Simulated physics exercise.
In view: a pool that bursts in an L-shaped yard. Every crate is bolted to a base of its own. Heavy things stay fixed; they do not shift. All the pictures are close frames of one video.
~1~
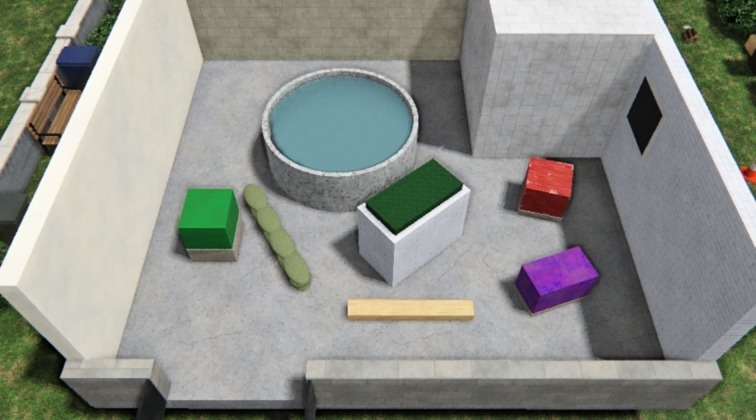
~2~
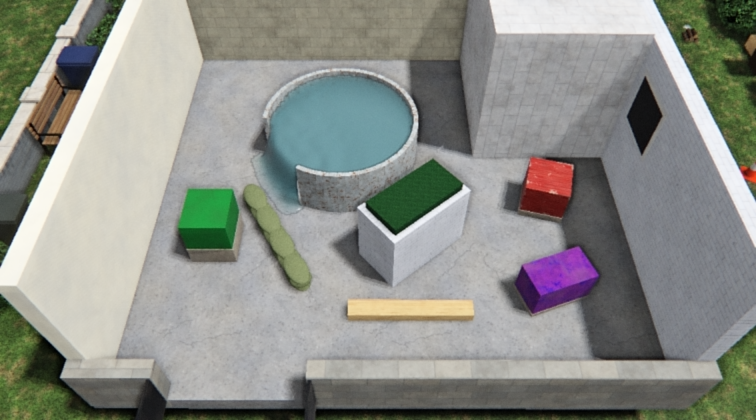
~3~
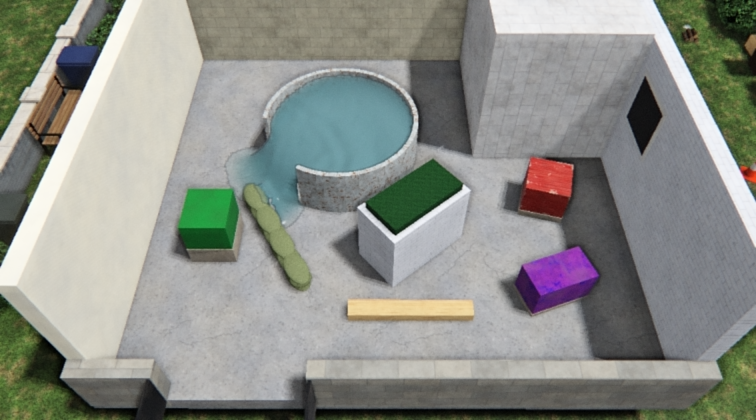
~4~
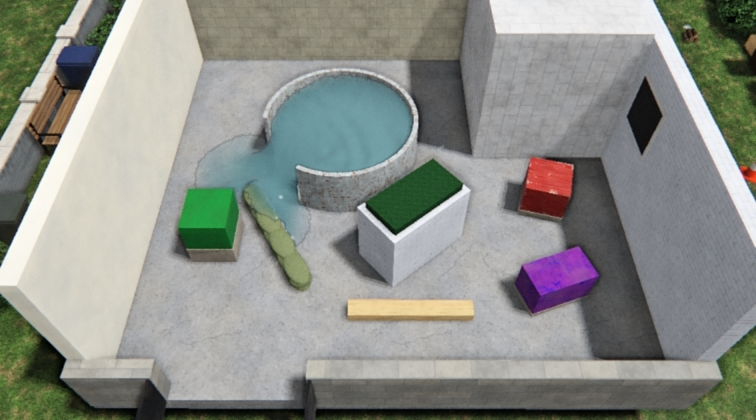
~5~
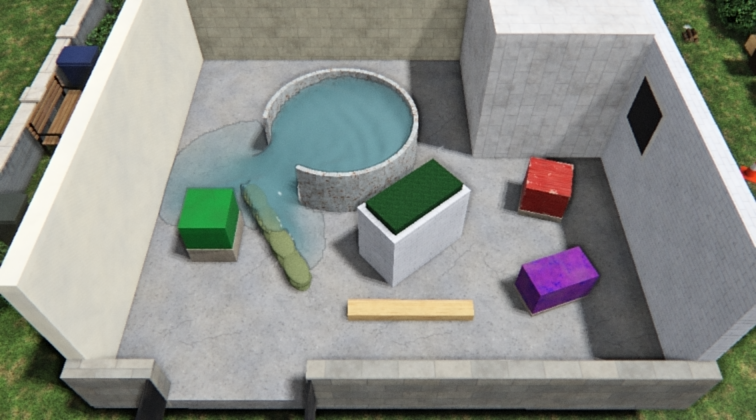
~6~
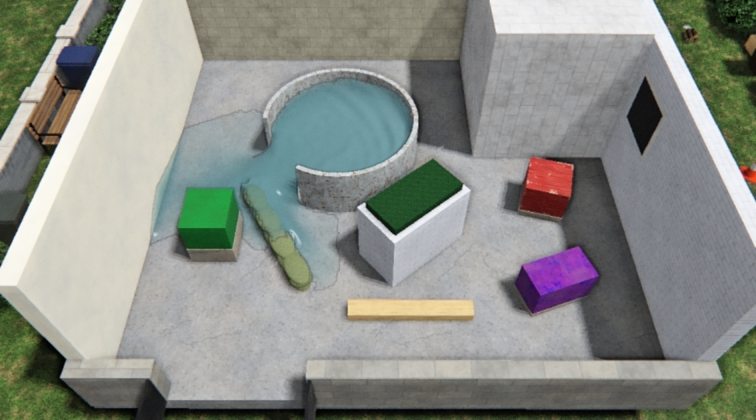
A round stone pool in a walled yard broke open on its left side, and water poured out, spreading around a row of green bags and past a green block to the left wall.
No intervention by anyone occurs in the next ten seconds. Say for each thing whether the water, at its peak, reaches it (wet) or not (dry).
In order: The green crate will be left dry, the red crate will be left dry, the purple crate will be left wet.
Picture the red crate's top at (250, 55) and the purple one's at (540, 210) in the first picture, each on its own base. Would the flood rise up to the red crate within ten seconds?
The red crate simply gets reached.
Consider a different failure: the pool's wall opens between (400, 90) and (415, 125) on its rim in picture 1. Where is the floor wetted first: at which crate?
Answer: The one in red.
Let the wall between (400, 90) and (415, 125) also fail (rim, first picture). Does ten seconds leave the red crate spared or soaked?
The red crate gets flooded.
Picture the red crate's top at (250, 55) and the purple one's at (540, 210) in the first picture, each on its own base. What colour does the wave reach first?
That's the green one.
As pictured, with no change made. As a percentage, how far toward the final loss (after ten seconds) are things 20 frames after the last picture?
It works out at roughly 35 per cent.
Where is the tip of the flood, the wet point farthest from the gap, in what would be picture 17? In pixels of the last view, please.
About (525, 310).
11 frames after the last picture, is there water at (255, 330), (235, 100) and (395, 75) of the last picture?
Going through them one by one, the first is waterlogged, the second waterlogged and the third spared.
A moment on, water covers 25 % of the floor; the green crate water round its plinth, the red crate not reached, the purple crate not reached.
Next, water covers 50 % of the floor; the green crate water round its plinth, the red crate not reached, the purple crate water round its plinth.
Then, water covers 65 % of the floor; the green crate water round its plinth, the red crate water round its plinth, the purple crate water round its plinth.
Later, water covers 90 % of the floor; the green crate water round its plinth, the red crate water round its plinth, the purple crate water round its plinth.
In the end, water covers 95 % of the floor; the green crate stayed above the water, the red crate stayed above the water, the purple crate was topped.
